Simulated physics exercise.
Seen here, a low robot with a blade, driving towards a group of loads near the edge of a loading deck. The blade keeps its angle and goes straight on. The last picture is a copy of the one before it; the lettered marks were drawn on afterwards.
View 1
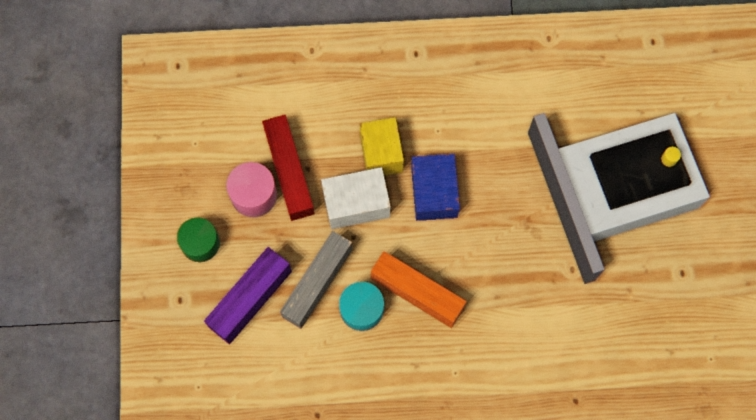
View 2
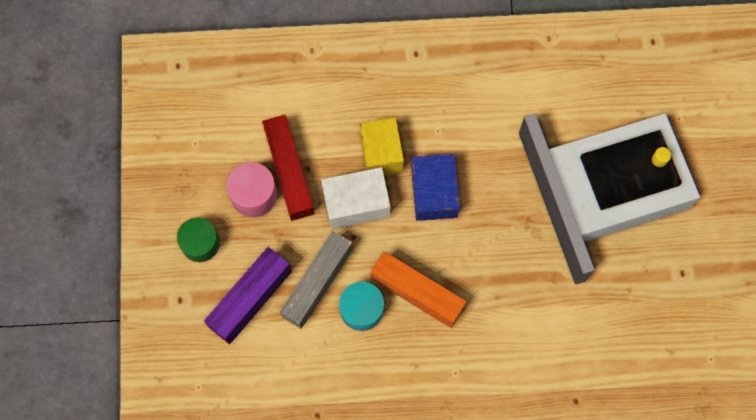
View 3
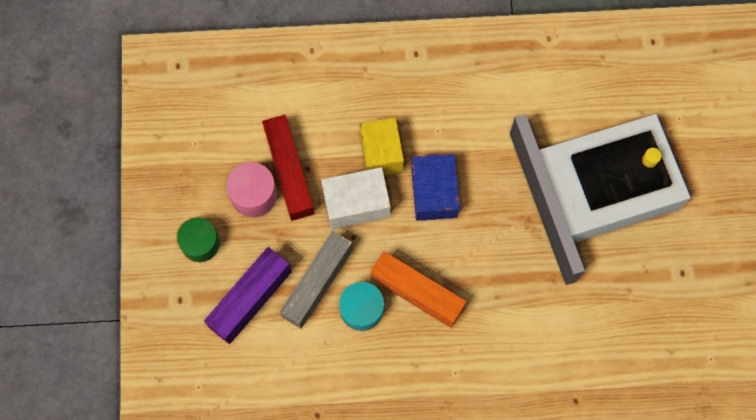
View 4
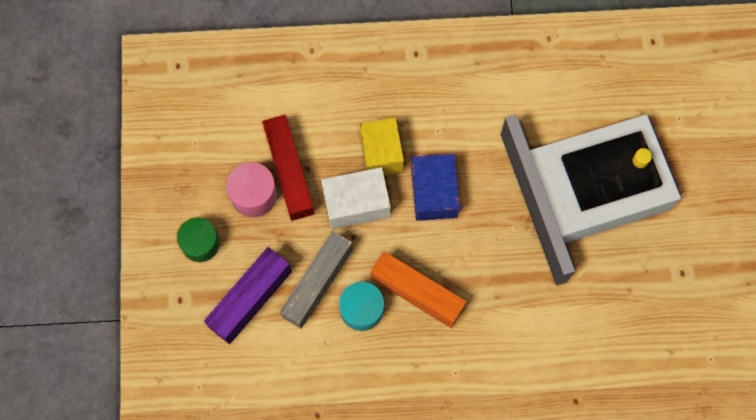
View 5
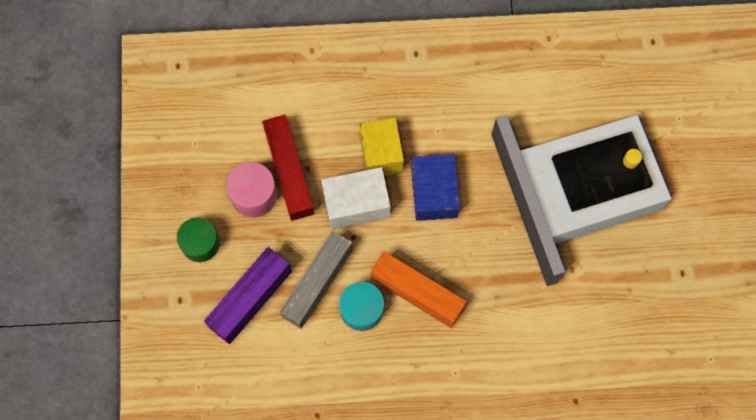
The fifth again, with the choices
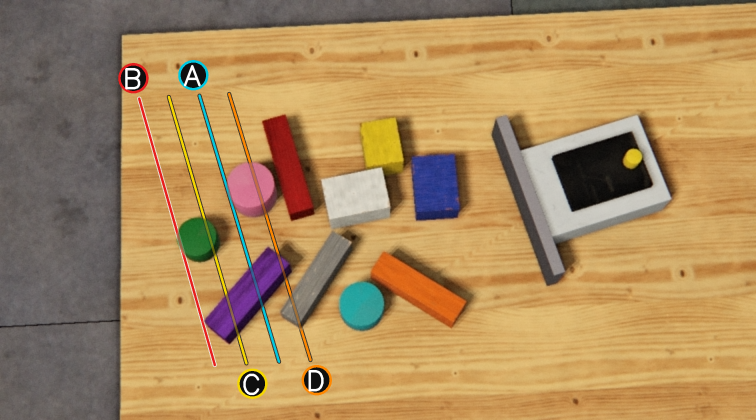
At the start, a low robot with a wide grey blade sits at the right of a wooden deck, facing a cluster of coloured blocks and round pieces. It then drives slowly leftward a short way, narrowing the gap to the blue block, while the loads all stay still.
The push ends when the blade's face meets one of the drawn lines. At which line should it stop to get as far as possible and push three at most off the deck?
It should halt at C.
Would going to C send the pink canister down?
Yes.
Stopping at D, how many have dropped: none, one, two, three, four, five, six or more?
In all, none.
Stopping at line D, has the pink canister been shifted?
Yes.
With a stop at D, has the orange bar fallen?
No.
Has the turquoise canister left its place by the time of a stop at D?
Yes.
On the marked copy, A at (238, 225); B at (176, 228); C at (206, 226); D at (268, 223).
Taking C. A third of the way, robot (480, 179); pink canister (245, 191); yellow crate (367, 149).
Two thirds of the way, robot (365, 185); green canister (174, 247); pink canister (189, 177).
When it is over, robot (272, 190); pink canister over the edge; green canister over the edge; two fallen.
As for the rest, A is within the limit but short; B drops four; D is within the limit but short.
